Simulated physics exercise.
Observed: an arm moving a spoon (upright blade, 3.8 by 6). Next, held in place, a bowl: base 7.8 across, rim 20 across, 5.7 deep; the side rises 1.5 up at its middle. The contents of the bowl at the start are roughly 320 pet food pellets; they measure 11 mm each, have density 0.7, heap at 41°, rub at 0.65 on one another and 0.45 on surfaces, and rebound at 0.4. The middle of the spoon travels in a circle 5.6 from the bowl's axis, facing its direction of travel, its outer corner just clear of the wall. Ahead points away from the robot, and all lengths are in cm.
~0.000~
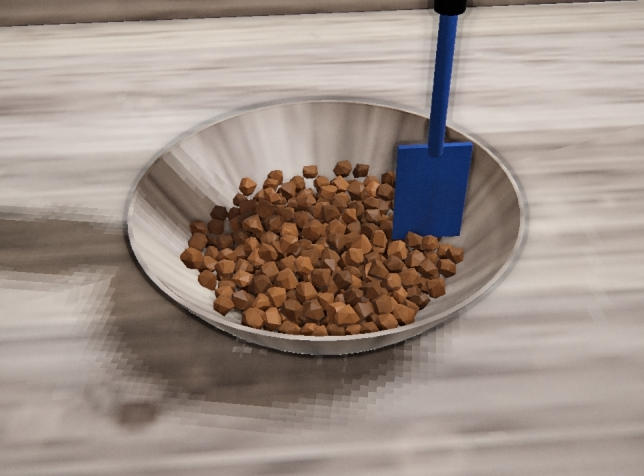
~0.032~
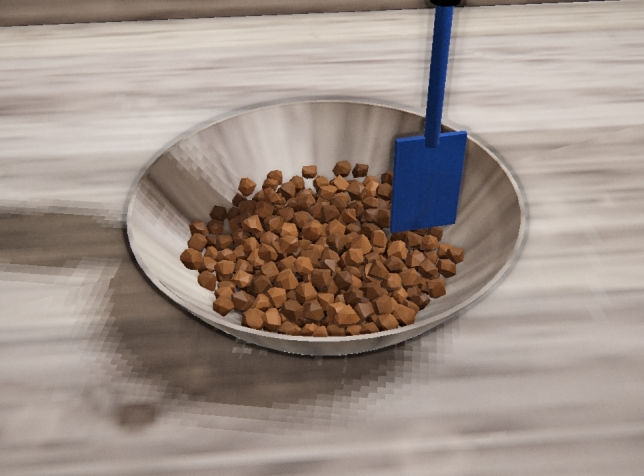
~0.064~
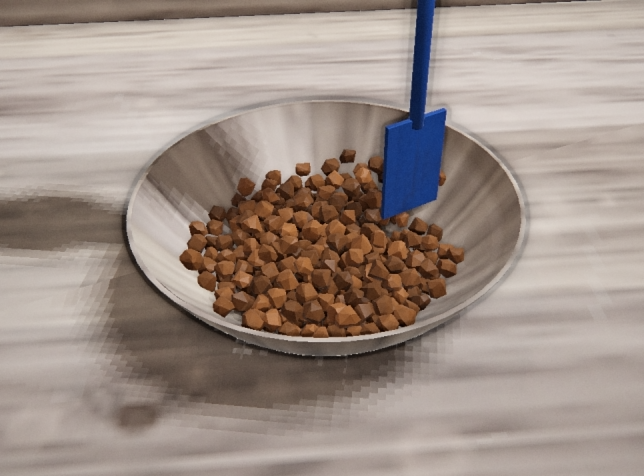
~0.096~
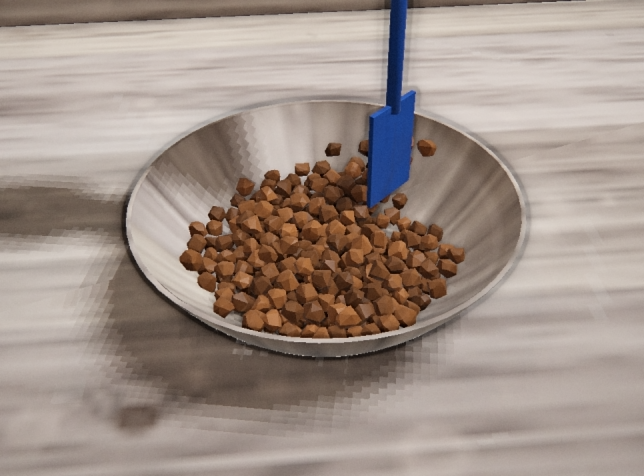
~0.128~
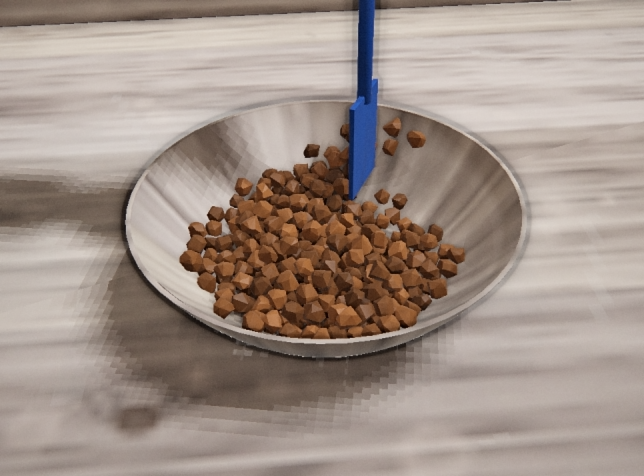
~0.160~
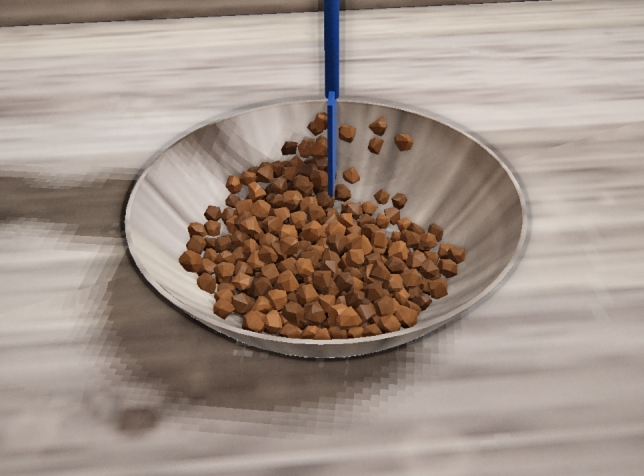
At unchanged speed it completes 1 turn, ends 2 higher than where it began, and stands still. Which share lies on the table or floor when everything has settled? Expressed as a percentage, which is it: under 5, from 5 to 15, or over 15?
The percentage is under 5.
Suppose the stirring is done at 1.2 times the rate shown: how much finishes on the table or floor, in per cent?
Close to 0 in a hundred.
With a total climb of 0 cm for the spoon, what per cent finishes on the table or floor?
Around 10 %.
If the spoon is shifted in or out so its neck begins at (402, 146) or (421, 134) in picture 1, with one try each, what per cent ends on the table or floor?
0 and 5 %.
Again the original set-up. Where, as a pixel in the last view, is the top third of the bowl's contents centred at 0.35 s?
(270, 265), roughly.
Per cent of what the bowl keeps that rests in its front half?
I'd say around 60 per cent.
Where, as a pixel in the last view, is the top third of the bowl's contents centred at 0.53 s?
I'd say about (331, 285).
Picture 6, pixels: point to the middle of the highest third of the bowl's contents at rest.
Centre, approx.: (319, 277).
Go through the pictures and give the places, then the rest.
The spoon neck at (438, 119), 0° round; upper third of the load around (322, 243), from x 190 to 455, top at y 170; 323 in the bowl, in the first frame.
The spoon neck at (434, 110), 7° round; upper third of the load around (322, 241), from x 190 to 455, top at y 170, in the second frame.
The spoon neck at (419, 92), 25° round; upper third of the load around (321, 238), from x 190 to 455, top at y 155, in the third frame.
The spoon neck at (395, 78), 44° round; upper third of the load around (319, 235), from x 190 to 455, top at y 145, in the fourth frame.
The spoon neck at (365, 68), 62° round; upper third of the load around (316, 235), from x 190 to 455, top at y 125, in the fifth frame.
The spoon neck at (332, 63), 81° round; upper third of the load around (309, 231), from x 190 to 455, top at y 120; 323 in the bowl, in the sixth frame.
After 0.35 s, 188° round, highest piece 7 above the table; 323 in the bowl.
After 0.53 s, 295° round, highest piece 6 above the table; 323 in the bowl.
After 0.82 s, 0° round, highest piece 5 above the table; 322 in the bowl, 1 on the table or floor.
After 1.52 s, 0° round, highest piece 5 above the table; 322 in the bowl, 1 on the table or floor.
In the end, 322 in the bowl, 1 on the table or floor. That is 0 % on the table or floor.
